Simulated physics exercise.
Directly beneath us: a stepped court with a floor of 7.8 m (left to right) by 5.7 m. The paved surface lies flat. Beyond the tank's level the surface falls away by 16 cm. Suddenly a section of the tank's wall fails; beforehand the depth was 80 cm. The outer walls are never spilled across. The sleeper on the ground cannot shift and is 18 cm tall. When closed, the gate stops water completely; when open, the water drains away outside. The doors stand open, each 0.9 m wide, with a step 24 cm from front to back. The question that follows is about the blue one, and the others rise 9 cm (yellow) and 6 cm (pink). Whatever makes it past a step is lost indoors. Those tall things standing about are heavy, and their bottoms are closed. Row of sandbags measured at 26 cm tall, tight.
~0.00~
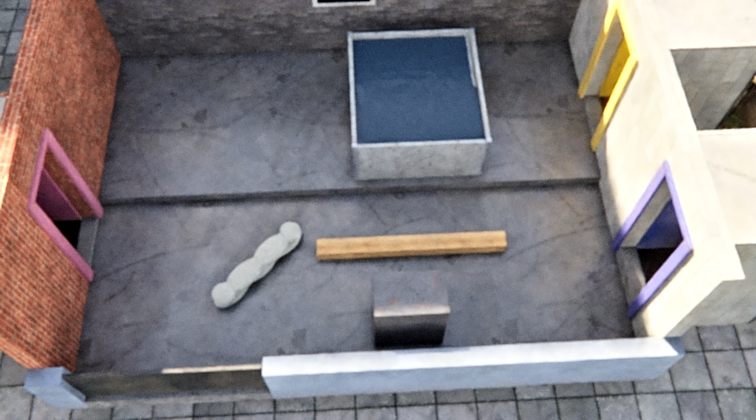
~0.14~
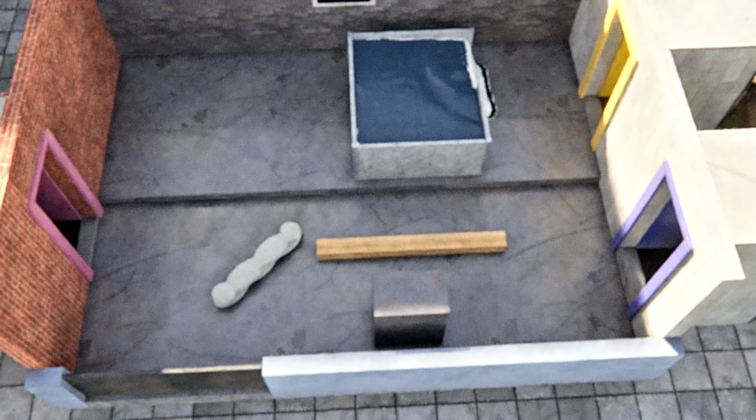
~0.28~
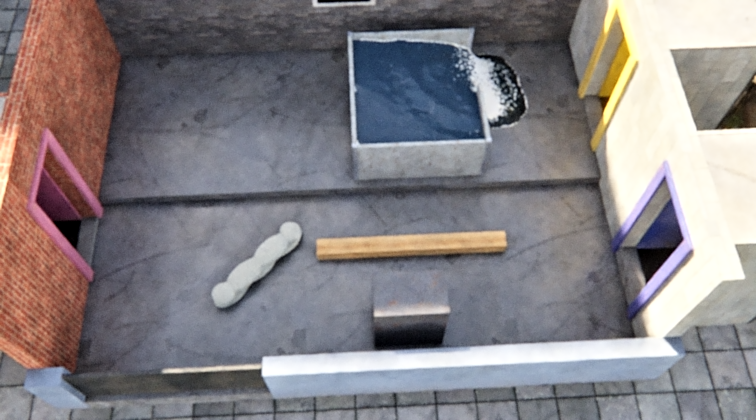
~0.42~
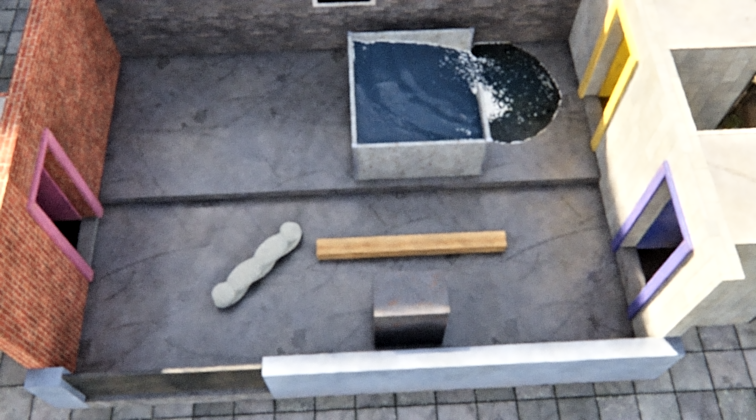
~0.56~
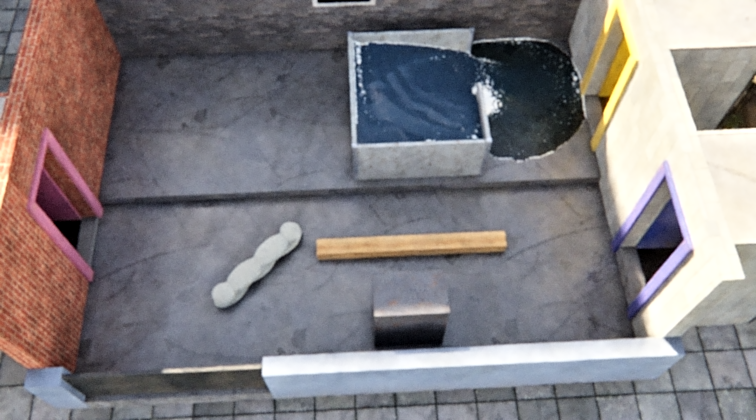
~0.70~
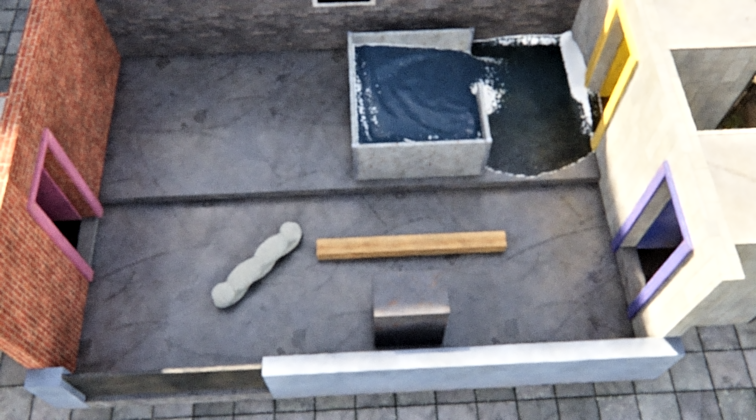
Water bursts through the right side of a raised square tank and spreads across the upper level of a walled court, reaching the right wall by the yellow-framed doorway, while the sandbags, wooden beam and block below stay still.
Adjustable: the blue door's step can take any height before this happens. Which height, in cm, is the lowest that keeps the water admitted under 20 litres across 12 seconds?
Close to 12 cm.
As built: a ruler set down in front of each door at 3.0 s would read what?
Depths, in cm - blue: 7, yellow: 26, pink: 0.
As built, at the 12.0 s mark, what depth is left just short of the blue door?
Lab note: Depth approx. 10.5 cm.
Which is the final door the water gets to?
Last of all, the pink one.
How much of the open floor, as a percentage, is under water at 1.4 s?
Near 10 per cent is wet.
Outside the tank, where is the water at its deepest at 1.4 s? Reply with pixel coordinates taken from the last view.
(567, 44).
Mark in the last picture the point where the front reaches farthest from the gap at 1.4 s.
The tip of the flood lies near (612, 252).
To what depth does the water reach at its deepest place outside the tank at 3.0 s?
36 cm.
After 1.4 s water covers 10 % of the floor, deepest (64 cm) near (567, 44); it has not reached the blue door.
After 3.0 s water covers 30 % of the floor, deepest (36 cm) near (637, 357); 7 cm at the blue door, 0 litres in over its 22 cm step.
After 12.0 s water covers 85 % of the floor, deepest (16 cm) near (264, 246); 11 cm at the blue door, 0 litres in over its 22 cm step.
At the blue door as built, the water arrived by 1.6 s and peaked near 16 cm at 8.2 s.
With a step of 10 cm, 41 litres would have come in within the 12 s; with 13.5 cm, 11 litres. So under 20 litres takes about 12 cm.
